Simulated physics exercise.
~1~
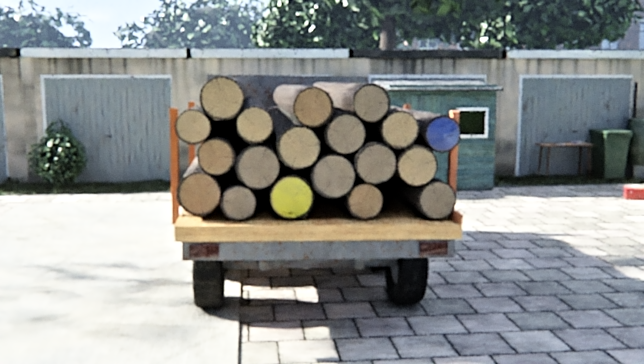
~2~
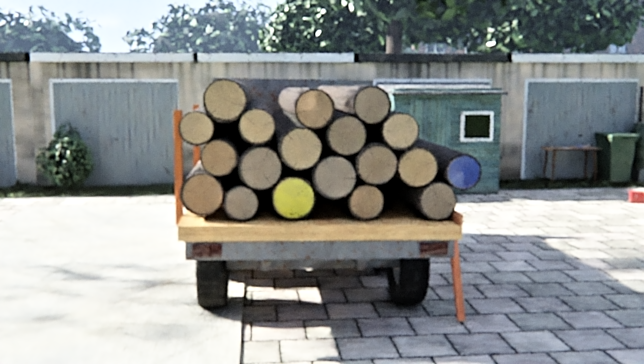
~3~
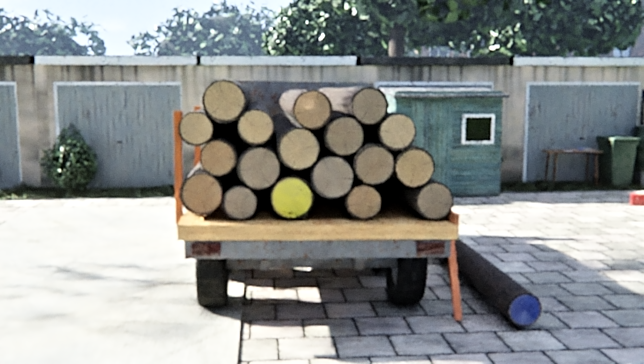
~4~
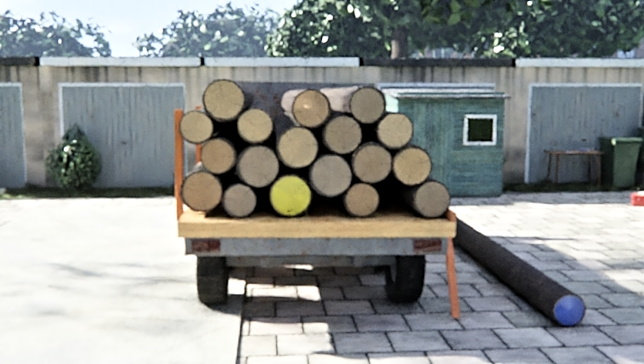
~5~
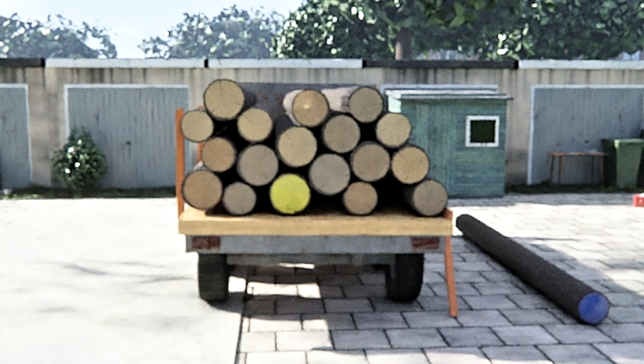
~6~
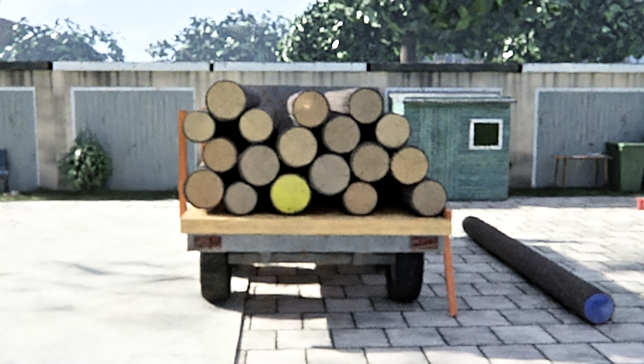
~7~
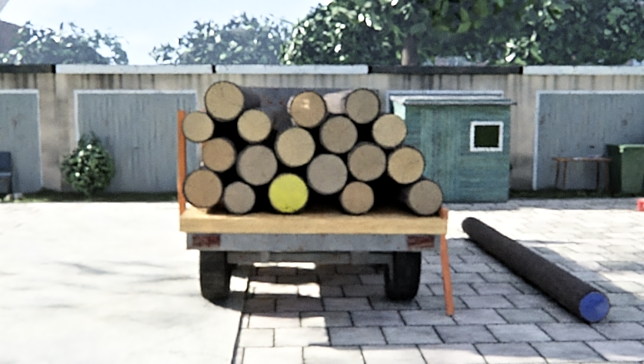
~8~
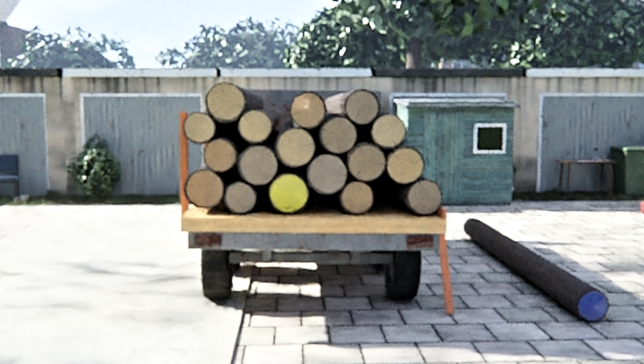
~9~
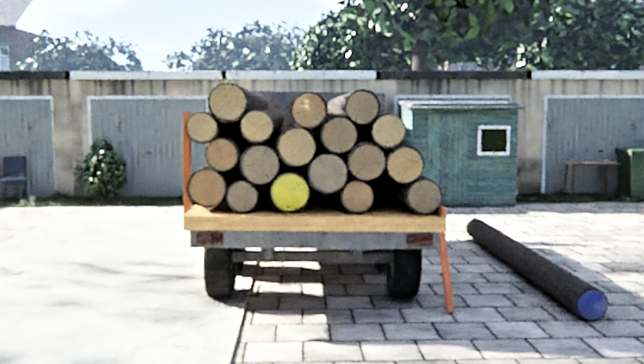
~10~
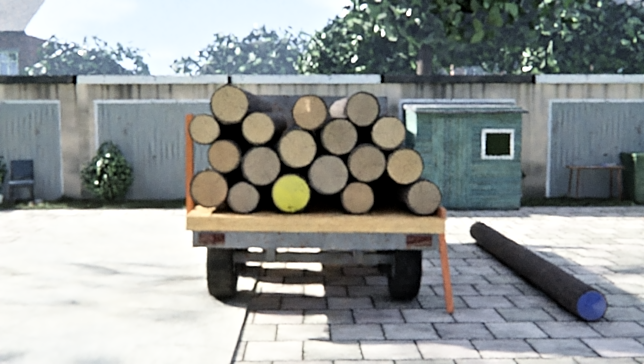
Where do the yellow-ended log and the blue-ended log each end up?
The yellow-ended log stays in the stack on the trailer deck. The blue-ended log falls off the right side and ends up lying on the paving.
In a sunlit paved yard with garage doors and a small green shed behind, a parked flatbed trailer is seen from the rear, stacked with logs between orange posts. One log end low in the pile is yellow, and another at the upper right is blue. The right post swings down, and the blue-ended log slips off that side of the deck. It drops to the paving, rolls a little farther right and settles there. The view drifts slightly sideways while the rest of the stack, including the yellow-ended log, stays on the trailer.
